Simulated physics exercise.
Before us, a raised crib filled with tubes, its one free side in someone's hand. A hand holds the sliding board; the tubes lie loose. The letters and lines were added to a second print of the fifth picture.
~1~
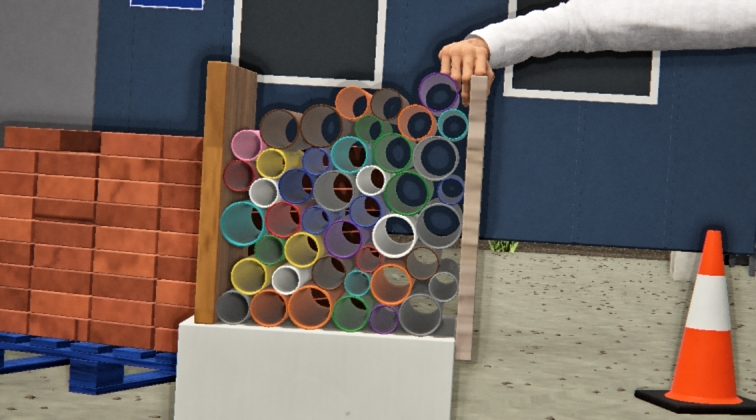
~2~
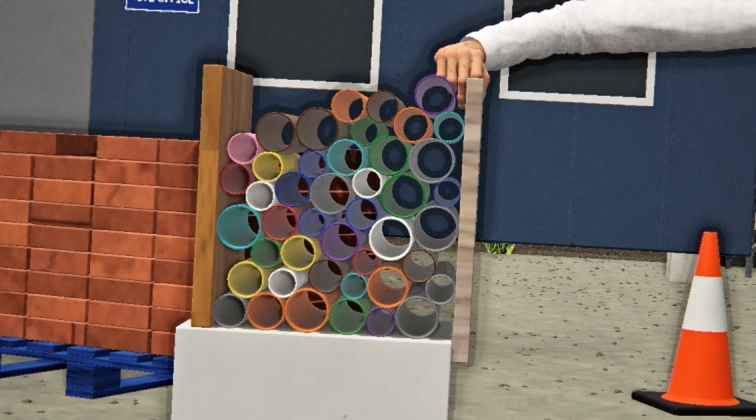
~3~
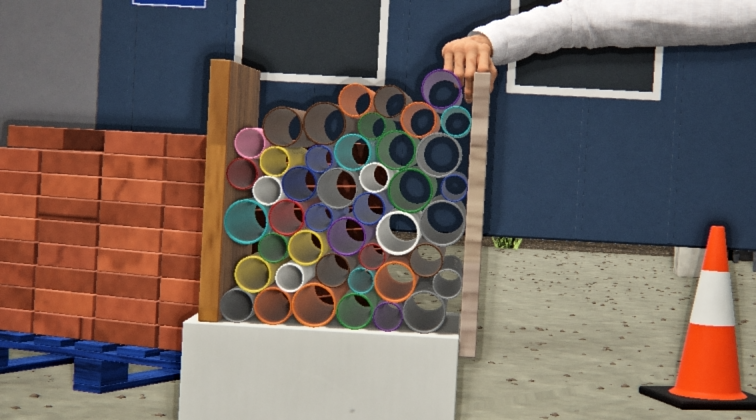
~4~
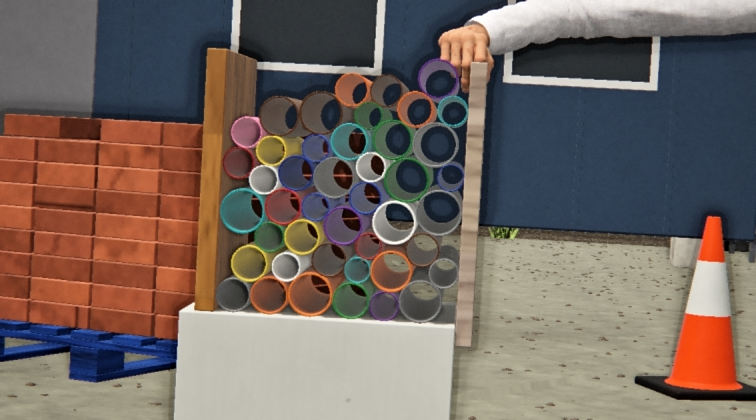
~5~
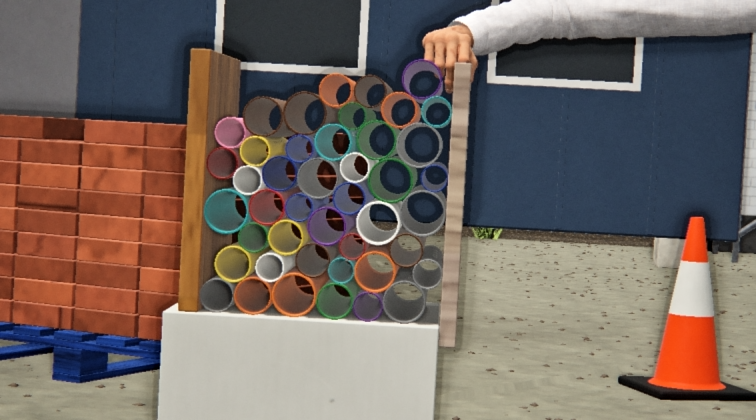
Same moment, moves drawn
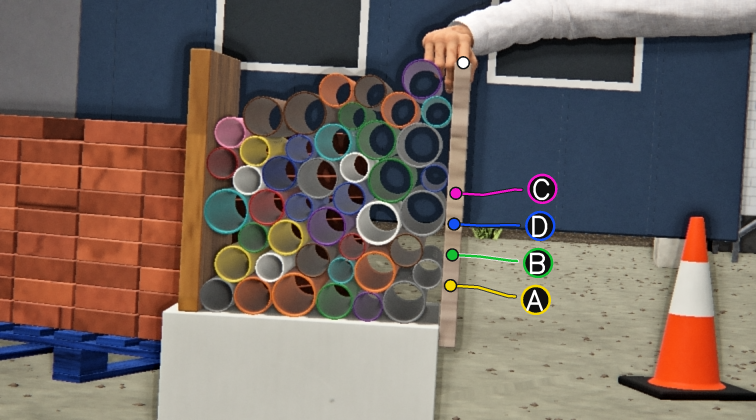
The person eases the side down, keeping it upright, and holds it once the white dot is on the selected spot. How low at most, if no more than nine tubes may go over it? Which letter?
The lowest mark that will do is D.
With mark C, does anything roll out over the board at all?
At C: Yes.
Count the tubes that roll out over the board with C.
With C, two.
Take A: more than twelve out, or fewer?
More than twelve.
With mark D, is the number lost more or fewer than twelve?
Fewer than twelve.
On the marked copy, A at (451, 285); B at (452, 255); C at (456, 193); D at (454, 224); the white dot at (463, 62).
Following D. Soon after the start, top of the board (450, 132).
Later, top of the board (446, 211).
In the end, top of the board (445, 223), about six out over the board.
As for the rest, A more than nine out over the board; B more than nine out over the board; C two out over the board.
